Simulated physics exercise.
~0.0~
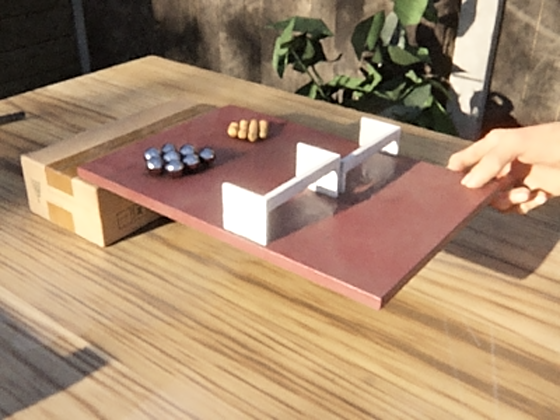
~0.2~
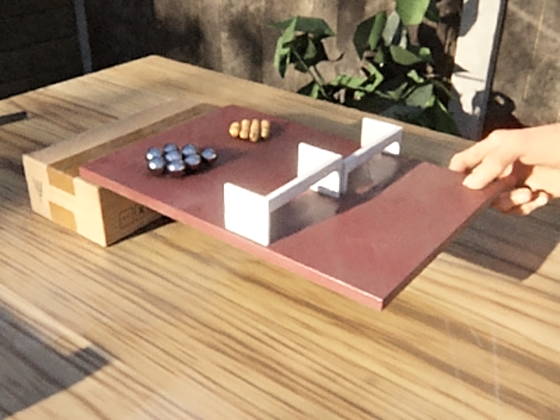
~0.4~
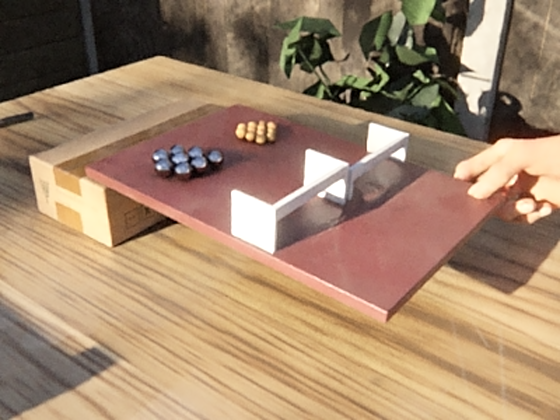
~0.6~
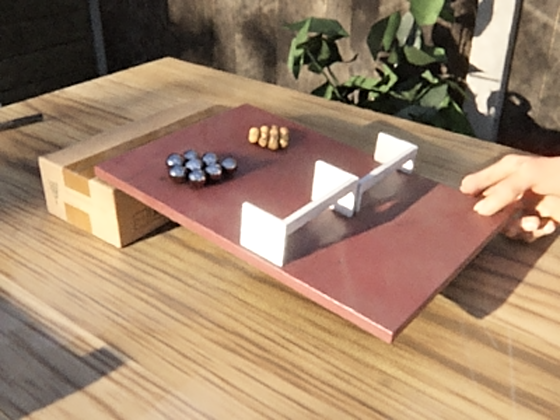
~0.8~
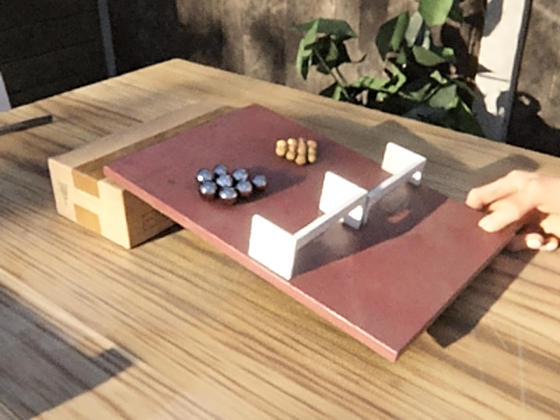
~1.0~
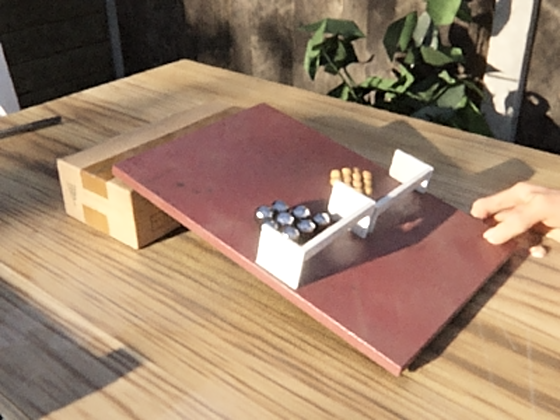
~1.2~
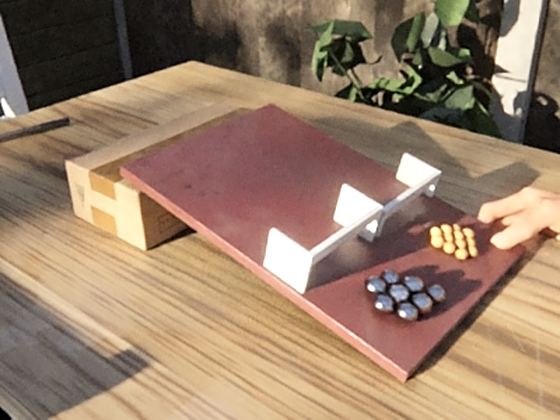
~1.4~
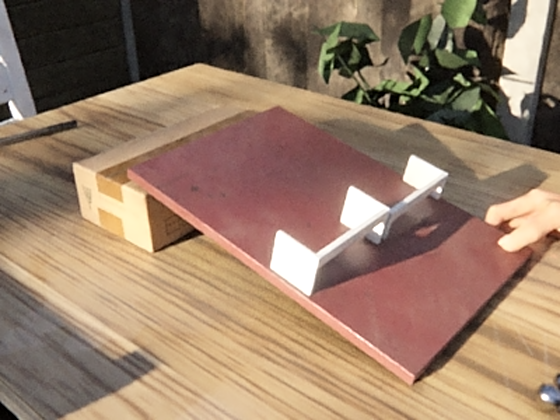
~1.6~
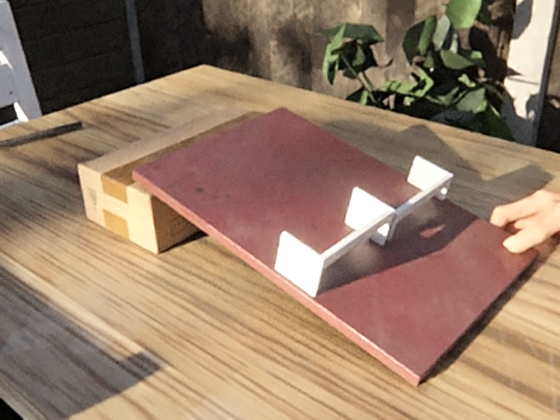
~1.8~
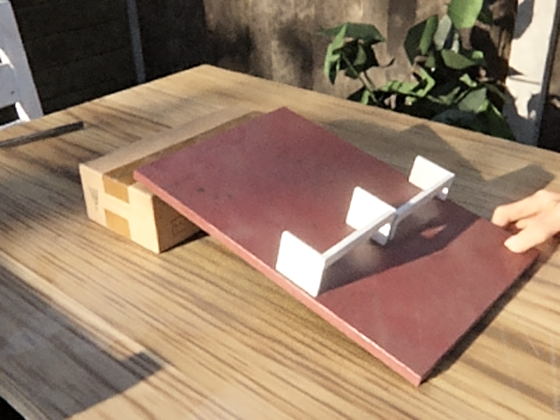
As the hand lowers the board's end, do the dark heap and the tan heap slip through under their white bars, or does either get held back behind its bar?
Both heaps slip through. The dark pieces and the tan pieces all pass under their white bars.
